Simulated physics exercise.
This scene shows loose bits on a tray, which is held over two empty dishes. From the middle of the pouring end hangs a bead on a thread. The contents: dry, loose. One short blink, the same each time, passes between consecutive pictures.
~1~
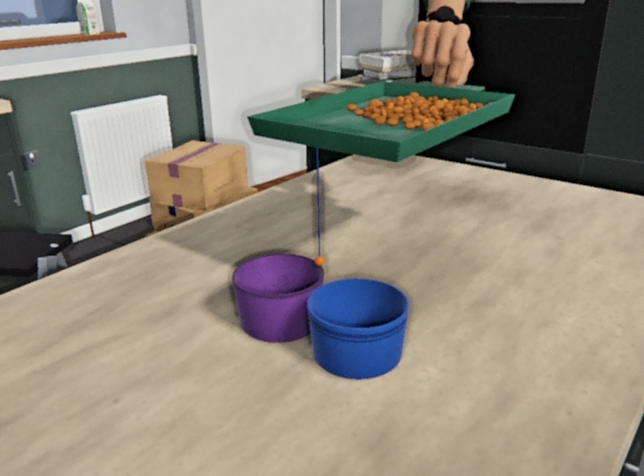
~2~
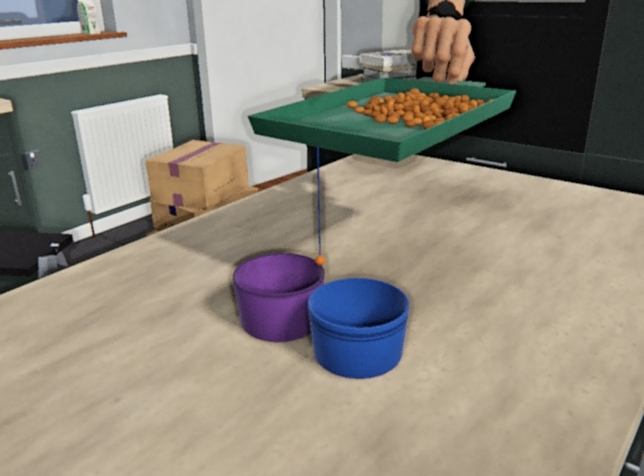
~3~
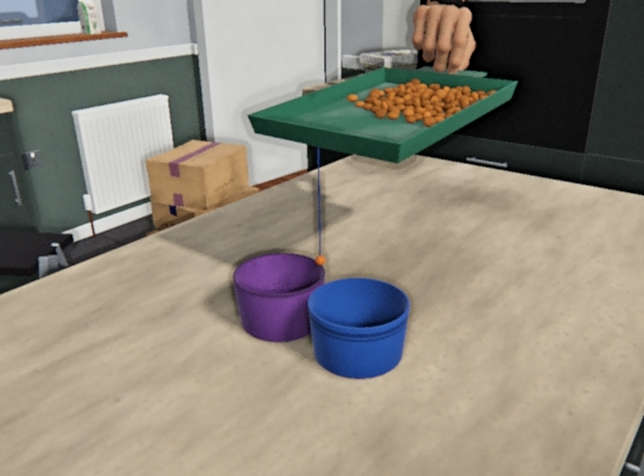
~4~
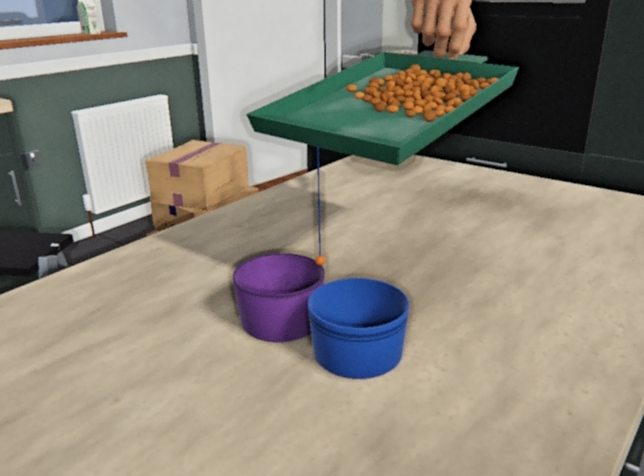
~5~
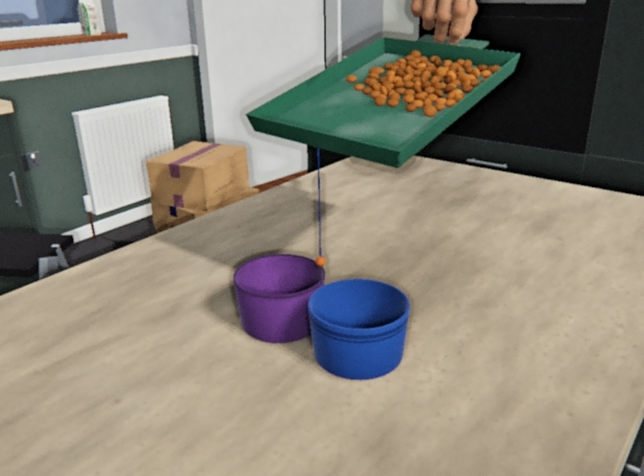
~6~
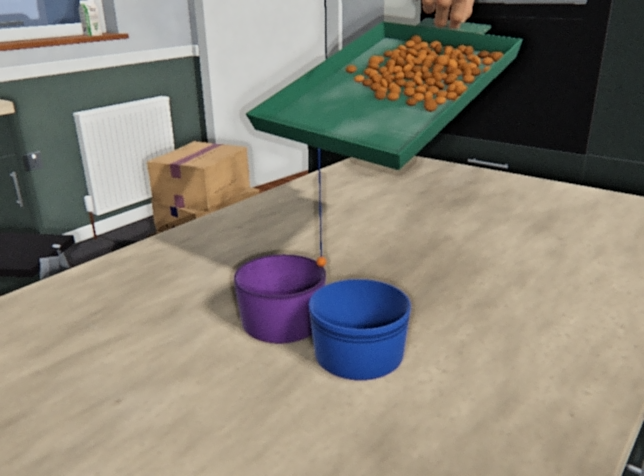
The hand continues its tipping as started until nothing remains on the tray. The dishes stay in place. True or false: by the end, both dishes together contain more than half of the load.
True.
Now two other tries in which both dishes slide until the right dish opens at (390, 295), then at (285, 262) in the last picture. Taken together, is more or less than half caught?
A minority, then a minority.
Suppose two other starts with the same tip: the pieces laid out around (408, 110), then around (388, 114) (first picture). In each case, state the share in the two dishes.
Shares in turn: 80 % and 80 %.
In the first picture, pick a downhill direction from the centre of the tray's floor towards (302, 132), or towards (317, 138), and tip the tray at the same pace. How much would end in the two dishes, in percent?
Shares, approx.: 40 %, then 50 %.
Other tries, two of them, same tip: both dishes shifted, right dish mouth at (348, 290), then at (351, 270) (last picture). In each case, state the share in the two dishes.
The first try yields 40% and the second yields 0%.
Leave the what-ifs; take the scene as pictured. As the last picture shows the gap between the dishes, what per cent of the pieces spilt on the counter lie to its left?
Around 70 per cent, give or take.
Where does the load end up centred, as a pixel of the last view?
Close to (352, 348) in the last view.
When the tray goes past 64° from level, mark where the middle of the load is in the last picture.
The centre of the load shows up near (358, 150) in the last view.
Soon, tray tipped steeply; most on the tray; a stray few in the right dish; about a quarter in the air.
A while on, tray tipped past a quarter turn; about a quarter on the tray; about a third in the right dish; a stray few in the left dish; about a quarter outside both; a small part in the air.
Towards the end, tray tipped past a quarter turn; about two thirds in the right dish; a small part in the left dish; about a quarter outside both.
Finally, tray tipped past a quarter turn; about two thirds in the right dish; a small part in the left dish; about a quarter outside both.
